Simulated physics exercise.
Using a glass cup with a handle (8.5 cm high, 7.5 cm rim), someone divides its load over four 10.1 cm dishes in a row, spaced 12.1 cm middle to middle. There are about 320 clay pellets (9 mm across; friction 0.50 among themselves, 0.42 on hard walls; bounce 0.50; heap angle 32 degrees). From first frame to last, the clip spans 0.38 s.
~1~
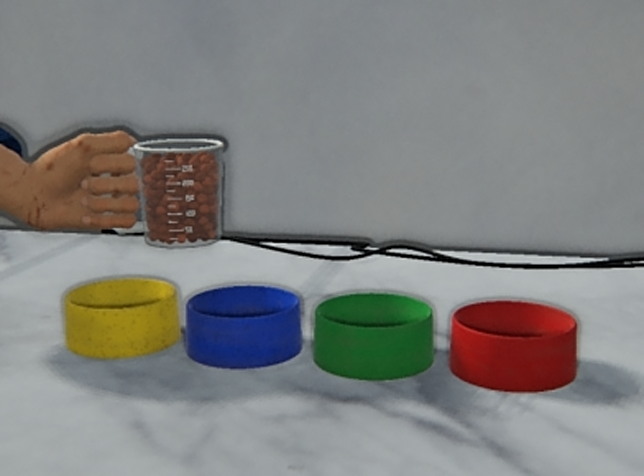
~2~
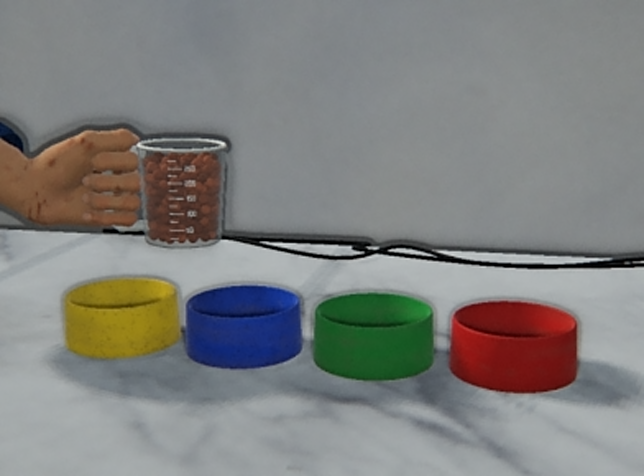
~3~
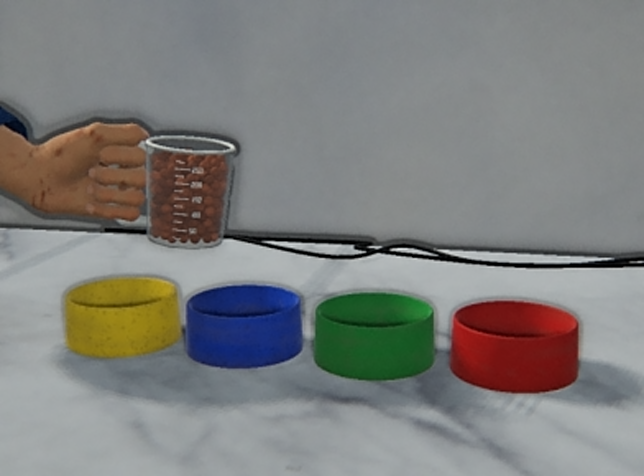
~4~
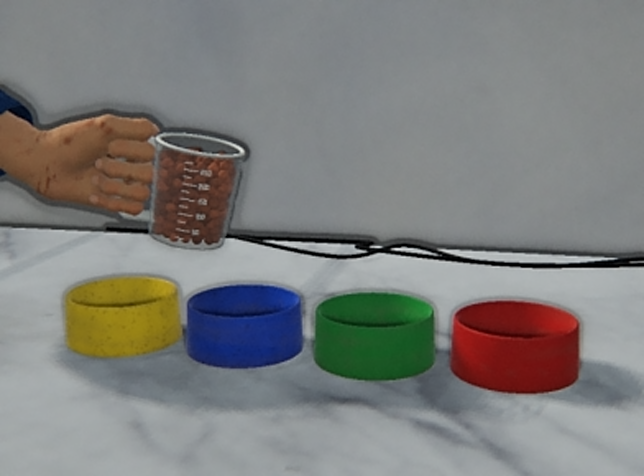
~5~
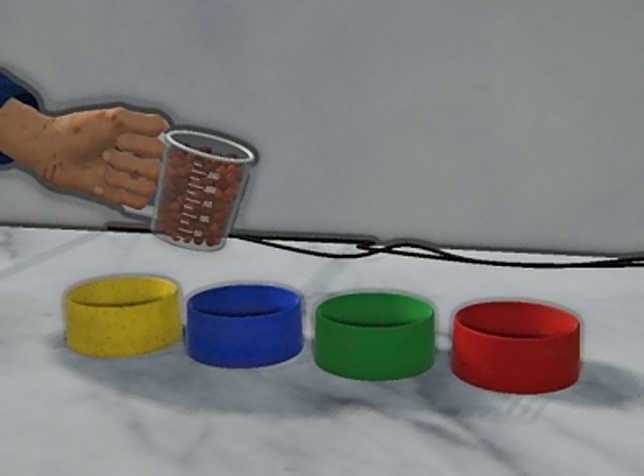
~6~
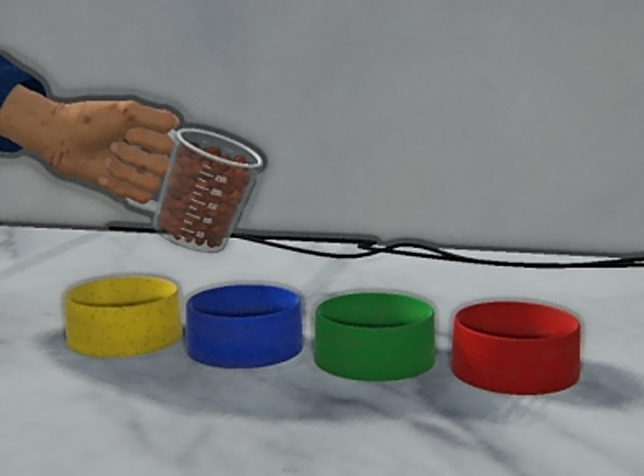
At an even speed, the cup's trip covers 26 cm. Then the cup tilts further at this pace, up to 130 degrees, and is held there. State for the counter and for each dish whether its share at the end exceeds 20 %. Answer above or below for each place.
Red: Below, blue: Below, green: Above, yellow: Below, counter: Below.
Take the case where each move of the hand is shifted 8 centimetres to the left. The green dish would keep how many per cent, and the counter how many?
Green 0, counter 30.
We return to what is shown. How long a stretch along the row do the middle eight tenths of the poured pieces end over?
That stretch comes to around 6 cm.
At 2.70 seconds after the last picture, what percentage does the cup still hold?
Somewhere near 0 per cent of the load.
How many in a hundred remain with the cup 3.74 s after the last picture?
0 per cent.
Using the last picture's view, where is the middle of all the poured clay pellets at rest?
Look around (380, 331) in the last picture.
Then, 1.62 s after the last picture, tilt 130 degrees; cup holds 5 %, green 95 %.
Then, 2.70 s after the last picture, tilt 130 degrees; cup holds 0 %, green 100 %.
Then, 3.74 s after the last picture, tilt 130 degrees; cup holds 0 %, green 100 %.
In the end, red 0 %, blue 0 %, green 100 %, yellow 0 %, counter 0 %.
